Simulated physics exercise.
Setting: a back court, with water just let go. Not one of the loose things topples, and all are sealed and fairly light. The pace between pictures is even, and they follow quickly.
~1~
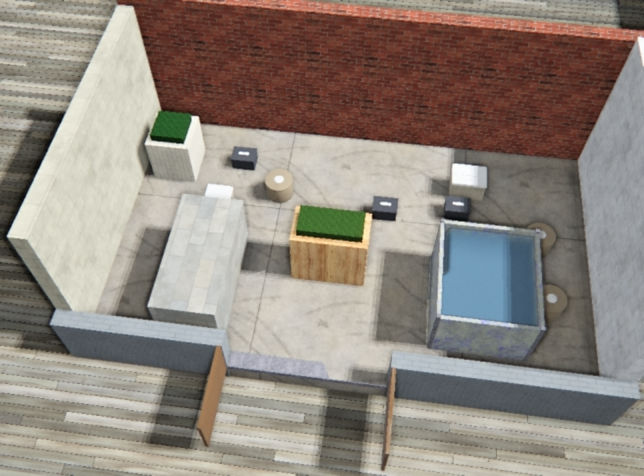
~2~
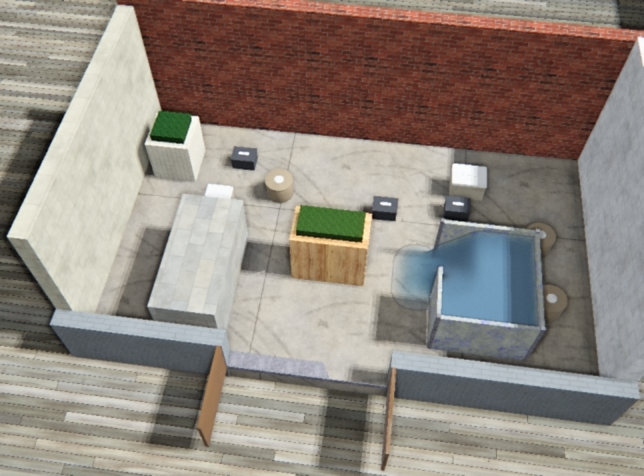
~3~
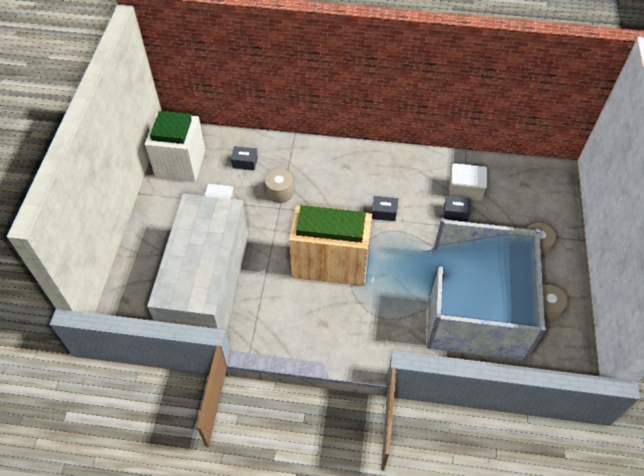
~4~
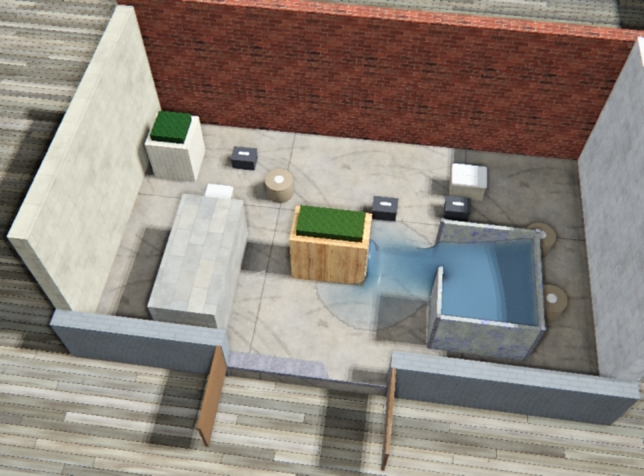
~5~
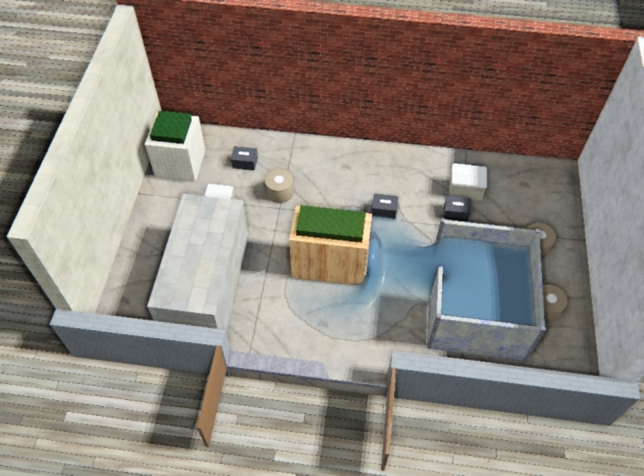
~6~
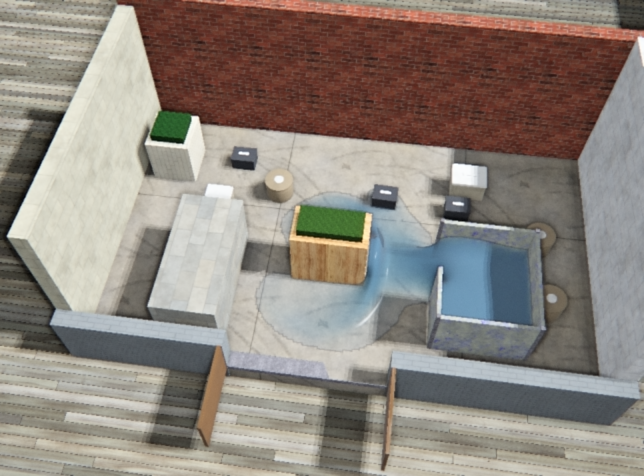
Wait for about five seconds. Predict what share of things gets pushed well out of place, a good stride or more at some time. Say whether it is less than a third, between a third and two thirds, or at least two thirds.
It sits mid-range.
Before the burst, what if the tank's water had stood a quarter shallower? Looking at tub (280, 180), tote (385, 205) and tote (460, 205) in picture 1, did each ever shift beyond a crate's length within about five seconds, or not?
The first passed the mark, the next passed the mark, and the last stayed below the mark.
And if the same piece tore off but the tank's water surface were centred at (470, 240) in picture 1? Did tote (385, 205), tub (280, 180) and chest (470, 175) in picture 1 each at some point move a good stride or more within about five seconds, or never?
First displaced far, then displaced far, then never went far.
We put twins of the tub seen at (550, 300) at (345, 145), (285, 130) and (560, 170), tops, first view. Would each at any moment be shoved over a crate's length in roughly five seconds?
Copy one: Slides well clear; copy two: Slides well clear; copy three: Barely shifts.
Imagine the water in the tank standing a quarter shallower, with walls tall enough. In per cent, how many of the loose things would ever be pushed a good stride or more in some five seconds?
Share: Close to 40 %.
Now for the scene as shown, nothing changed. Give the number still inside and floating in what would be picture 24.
I get 1.
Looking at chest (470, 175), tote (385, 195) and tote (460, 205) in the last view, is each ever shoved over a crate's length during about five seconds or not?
Per the list: First remained close, second traveled a good way, third remained close.
A moment on, 1 of 8 are well off their spots; 0 afloat.
Next, 3 of 8 are well off their spots; 2 afloat.
Later, 3 of 8 are well off their spots; 1 afloat.
In the end, 3 of 8 are well off their spots, and 4 have been at some point; 2 afloat.
